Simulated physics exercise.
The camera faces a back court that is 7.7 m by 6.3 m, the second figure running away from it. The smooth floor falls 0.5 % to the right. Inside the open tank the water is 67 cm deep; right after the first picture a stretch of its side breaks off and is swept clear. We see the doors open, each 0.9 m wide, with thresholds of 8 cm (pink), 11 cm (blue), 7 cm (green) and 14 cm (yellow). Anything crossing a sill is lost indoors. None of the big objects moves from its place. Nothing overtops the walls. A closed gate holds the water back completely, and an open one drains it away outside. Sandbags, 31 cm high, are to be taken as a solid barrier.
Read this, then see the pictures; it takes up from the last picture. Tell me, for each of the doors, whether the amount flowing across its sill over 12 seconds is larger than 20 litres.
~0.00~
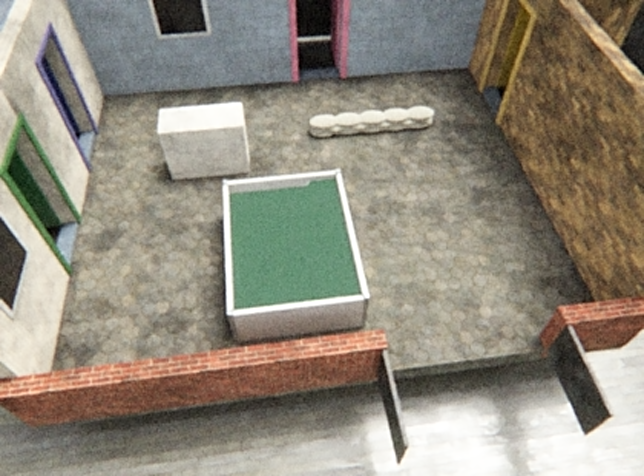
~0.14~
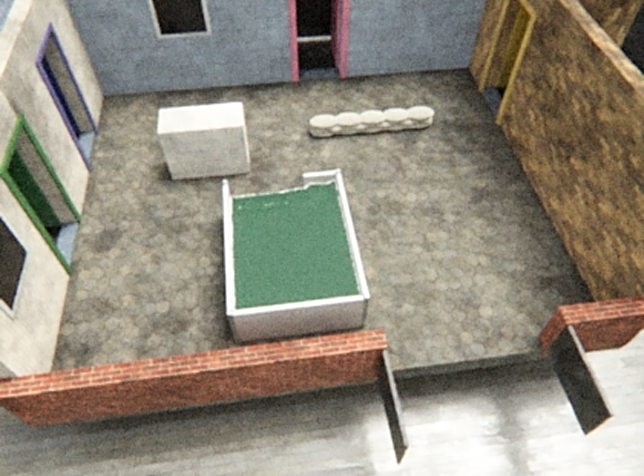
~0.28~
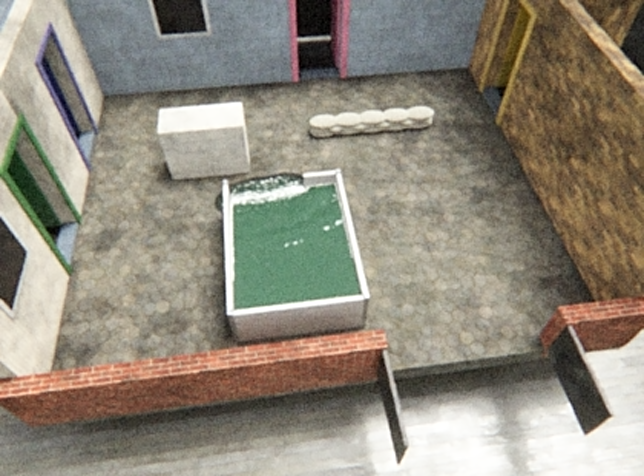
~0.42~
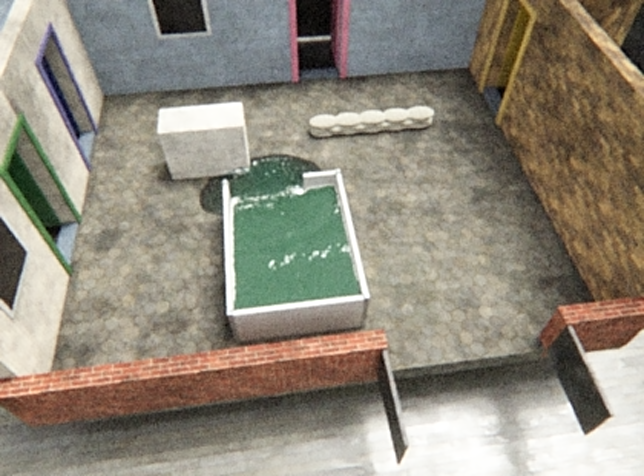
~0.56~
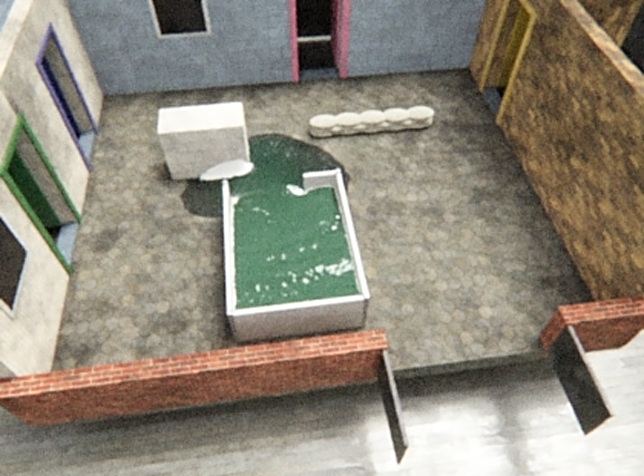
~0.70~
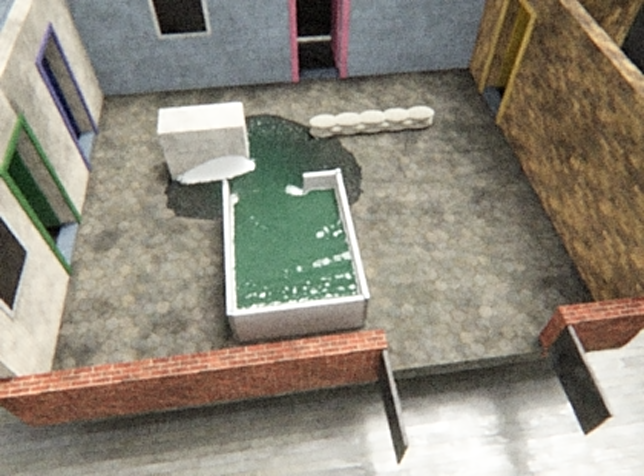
In the end the pink door is going to top the limit; the blue door is going to fall short of the limit; the green door is going to top the limit; the yellow door is going to fall short of the limit.
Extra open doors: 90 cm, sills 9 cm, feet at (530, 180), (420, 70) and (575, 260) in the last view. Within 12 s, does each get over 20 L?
Well, the first is on the low side, the second is on the low side, and the third is on the low side.
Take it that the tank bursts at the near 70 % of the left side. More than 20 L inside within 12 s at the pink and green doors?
Pink: Within limit; green: Beyond limit.
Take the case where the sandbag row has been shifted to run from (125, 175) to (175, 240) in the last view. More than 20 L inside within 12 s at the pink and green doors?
So the pink door comes out too high while the green door comes out low enough.
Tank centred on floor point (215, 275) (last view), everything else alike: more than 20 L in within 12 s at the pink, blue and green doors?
Result - pink door does not exceed it, blue door exceeds it, green door does not exceed it.
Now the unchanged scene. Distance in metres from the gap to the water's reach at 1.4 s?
About 3.8 m out.
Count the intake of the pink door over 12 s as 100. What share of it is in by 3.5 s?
Estimate: Around 70 per cent.
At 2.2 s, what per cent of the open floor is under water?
About 30 per cent.
After 1.4 s water covers 20 % of the floor and is deepest (44 cm) near (244, 178); pink door 8 cm at the sill, 0 L in, blue door not reached, green door not reached, yellow door not reached.
After 2.2 s water covers 30 % of the floor and is deepest (36 cm) near (244, 178); pink door 23 cm at the sill, 36 L in, blue door 7 cm at the sill, 0 L in, green door 15 cm at the sill, 6 L in, yellow door not reached.
After 3.5 s water covers 55 % of the floor and is deepest (21 cm) near (290, 82); pink door 17 cm at the sill, 125 L in, blue door 6 cm at the sill, 0 L in, green door 13 cm at the sill, 45 L in, yellow door 4 cm at the sill, 0 L in.
After 7.0 s water covers 80 % of the floor and is deepest (12 cm) near (173, 164); pink door 9 cm at the sill, 175 L in, blue door 7 cm at the sill, 1 L in, green door 9 cm at the sill, 67 L in, yellow door 8 cm at the sill, 0 L in.
After 12.0 s water covers 95 % of the floor and is deepest (10 cm) near (466, 74); pink door 6 cm at the sill, 178 L in, blue door 4 cm at the sill, 1 L in, green door 4 cm at the sill, 71 L in, yellow door 7 cm at the sill, 0 L in.
